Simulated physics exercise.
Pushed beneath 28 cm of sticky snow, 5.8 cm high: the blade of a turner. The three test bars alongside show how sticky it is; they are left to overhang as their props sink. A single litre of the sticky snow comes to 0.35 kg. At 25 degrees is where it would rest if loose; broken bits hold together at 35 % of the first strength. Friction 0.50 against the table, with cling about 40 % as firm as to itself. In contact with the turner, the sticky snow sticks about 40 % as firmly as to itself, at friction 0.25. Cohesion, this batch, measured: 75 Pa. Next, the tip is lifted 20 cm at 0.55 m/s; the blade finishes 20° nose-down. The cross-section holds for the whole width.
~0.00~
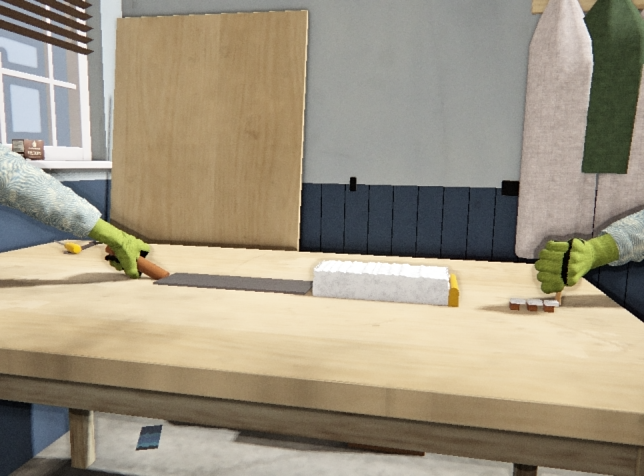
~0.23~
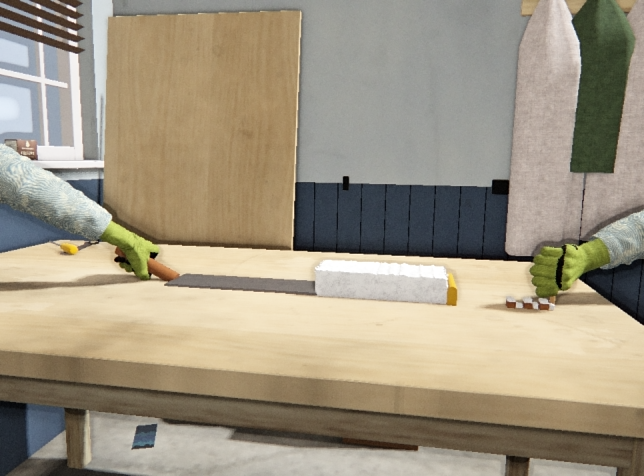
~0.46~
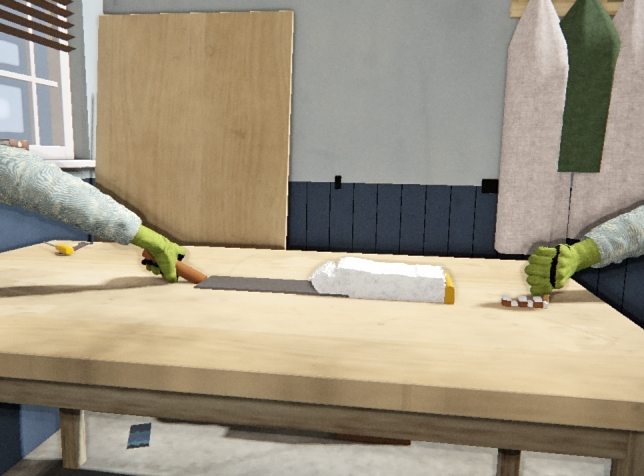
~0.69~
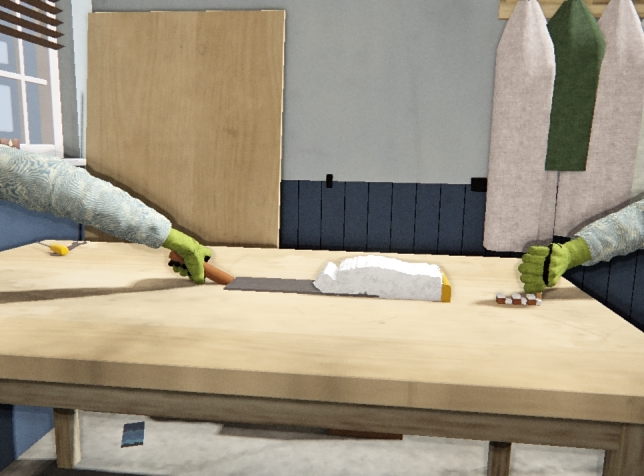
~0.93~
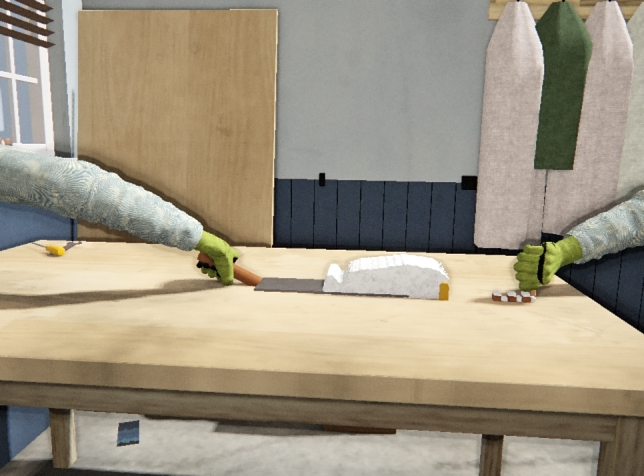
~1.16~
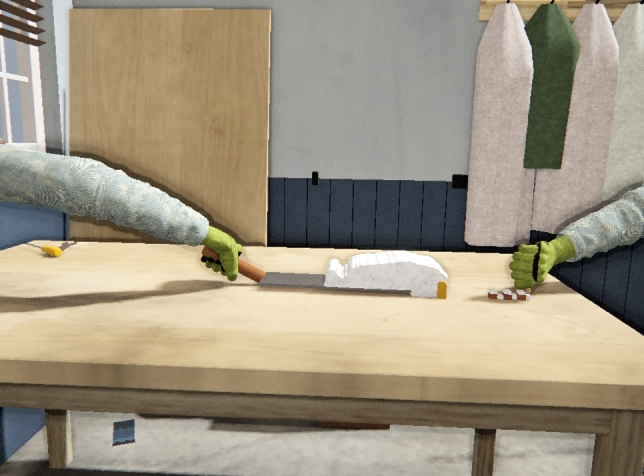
Gloved hand sliding a long flat blade rightward beneath a white snowy block on a wooden table, its top crumpling into a mound.
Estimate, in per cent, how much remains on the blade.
Roughly 0 per cent remains on the blade.
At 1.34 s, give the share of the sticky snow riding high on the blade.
Share at that time: About 50 %.
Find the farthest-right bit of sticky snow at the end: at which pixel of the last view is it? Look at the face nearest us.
About (505, 298).
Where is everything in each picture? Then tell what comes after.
The first frame shows handle end of the blade at (153, 284), not yet moved; top of the sticky snow at (379, 274); bar tips down by 0, 0, 0 (left to right).
The second frame shows handle end of the blade at (164, 285), moved 2.4 cm; top of the sticky snow at (325, 271); bar tips down by 1.1 cm, 1.3 cm, 1.3 cm (left to right).
The third frame shows handle end of the blade at (194, 288), moved 9.4 cm; top of the sticky snow at (349, 268); bar tips down by 1.1 cm, 1.3 cm, 1.3 cm (left to right).
The fourth frame shows handle end of the blade at (224, 289), moved 16 cm; top of the sticky snow at (372, 266); bar tips down by 1.1 cm, 1.3 cm, 1.3 cm (left to right).
The fifth frame shows handle end of the blade at (254, 290), moved 23 cm; top of the sticky snow at (409, 265); bar tips down by 1.1 cm, 1.3 cm, 1.3 cm (left to right).
The sixth frame shows handle end of the blade at (259, 285), moved 24 cm; top of the sticky snow at (403, 261); bar tips down by 1.1 cm, 1.3 cm, 1.3 cm (left to right).
After 1.34 s, the tip is 10 cm up.
After 1.55 s, the tip is 20 cm up and 58 % is riding high on the blade.
After 1.77 s, the tip is 20 cm up and 56 % is riding high on the blade.
After 1.98 s, the tip is 20 cm up and 51 % is riding high on the blade.
After 2.80 s, at the end, the tip is 20 cm up and 0 % is riding high on the blade.
